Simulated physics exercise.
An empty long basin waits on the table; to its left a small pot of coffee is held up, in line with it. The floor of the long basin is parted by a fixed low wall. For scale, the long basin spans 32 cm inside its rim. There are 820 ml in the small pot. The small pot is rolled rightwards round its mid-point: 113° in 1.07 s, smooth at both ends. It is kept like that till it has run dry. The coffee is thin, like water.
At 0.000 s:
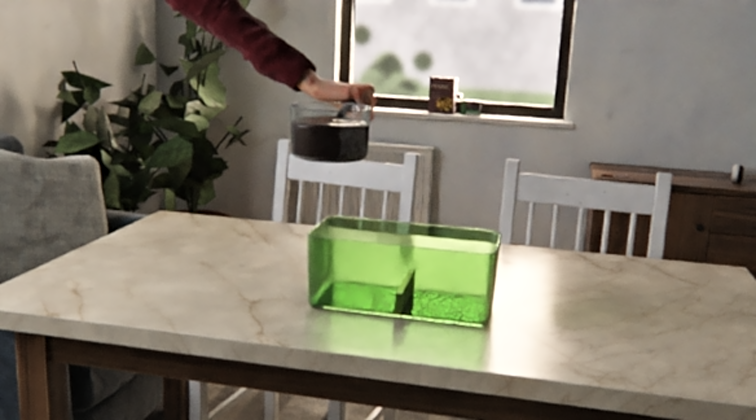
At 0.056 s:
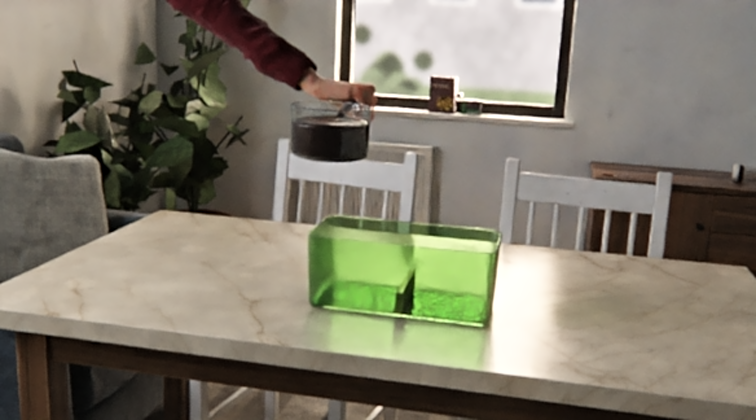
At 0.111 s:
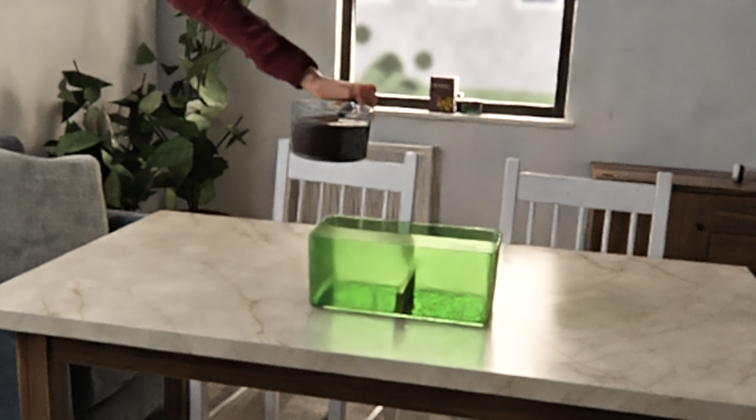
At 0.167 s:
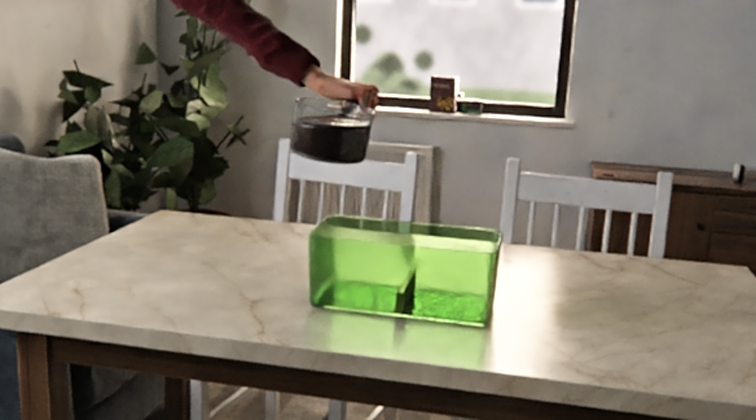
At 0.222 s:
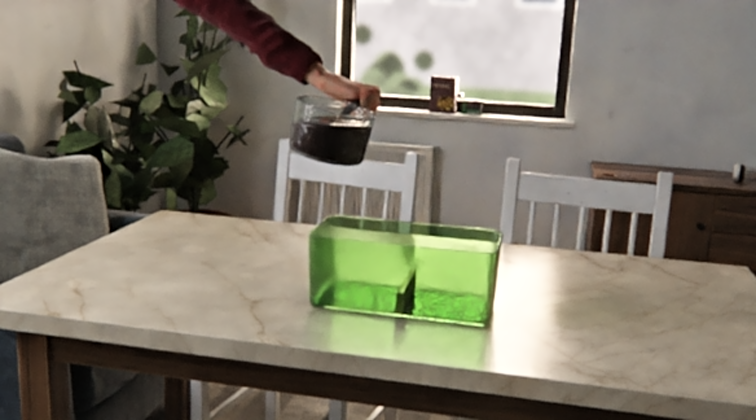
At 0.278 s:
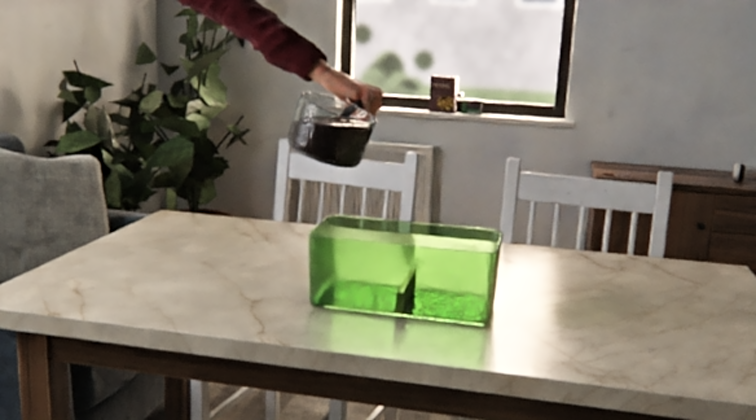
The clip opens on a hand in a dark red sleeve holding a small glass pot of dark coffee above a marble-topped table, up and to the left of a long green basin. The pot stays nearly level at first, then the hand gradually tilts it modestly rightwards, the coffee still inside.
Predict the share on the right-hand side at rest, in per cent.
Roughly 49 per cent is past the wall.
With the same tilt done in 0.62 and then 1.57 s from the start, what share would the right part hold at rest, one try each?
First 30, then 55 per cent.
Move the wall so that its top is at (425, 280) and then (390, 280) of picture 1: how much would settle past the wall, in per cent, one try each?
In turn about 5 and 70 per cent.
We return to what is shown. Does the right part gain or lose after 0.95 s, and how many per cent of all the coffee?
The share moves up, by some 2 per cent.
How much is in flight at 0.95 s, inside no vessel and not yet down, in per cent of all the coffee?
Some 14 per cent.
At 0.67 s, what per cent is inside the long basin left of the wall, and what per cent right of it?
Left about 4, right about 4.
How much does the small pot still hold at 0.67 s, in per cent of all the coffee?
Some 58 per cent.
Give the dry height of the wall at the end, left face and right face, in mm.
Left about 20 mm, right about 20 mm.
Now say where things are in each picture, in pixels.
Tilt 0°; pouring edge (369, 110); surface from (295, 119) to (368, 124); the long basin's rim runs from (318, 226) to (498, 244); the wall's top is at (406, 282), in the first picture.
Tilt 1°; pouring edge (370, 110); surface from (296, 118) to (368, 124), in the second picture.
Tilt 3°; pouring edge (371, 112); surface from (296, 118) to (369, 124), in the third picture.
Tilt 7°; pouring edge (372, 115); surface from (297, 118) to (370, 124), in the fourth picture.
Tilt 12°; pouring edge (374, 118); surface from (297, 118) to (371, 125), in the fifth picture.
Tilt 18°; pouring edge (375, 123); surface from (297, 119) to (373, 125), in the sixth picture.
By 0.67 s the tilt is 78° and 59 per cent is still to pour, 4 is left of the wall and 4 right of it.
By 0.95 s the tilt is 110° and 9 per cent is still to pour, 30 is left of the wall and 47 right of it.
By 1.25 s the tilt is 113° and 0 per cent is still to pour, 50 is left of the wall and 48 right of it.
By 1.57 s the tilt is 113° and 0 per cent is still to pour, 50 is left of the wall and 49 right of it.
At rest 50 per cent lies left of the wall, 49 right of it and 1 outside.
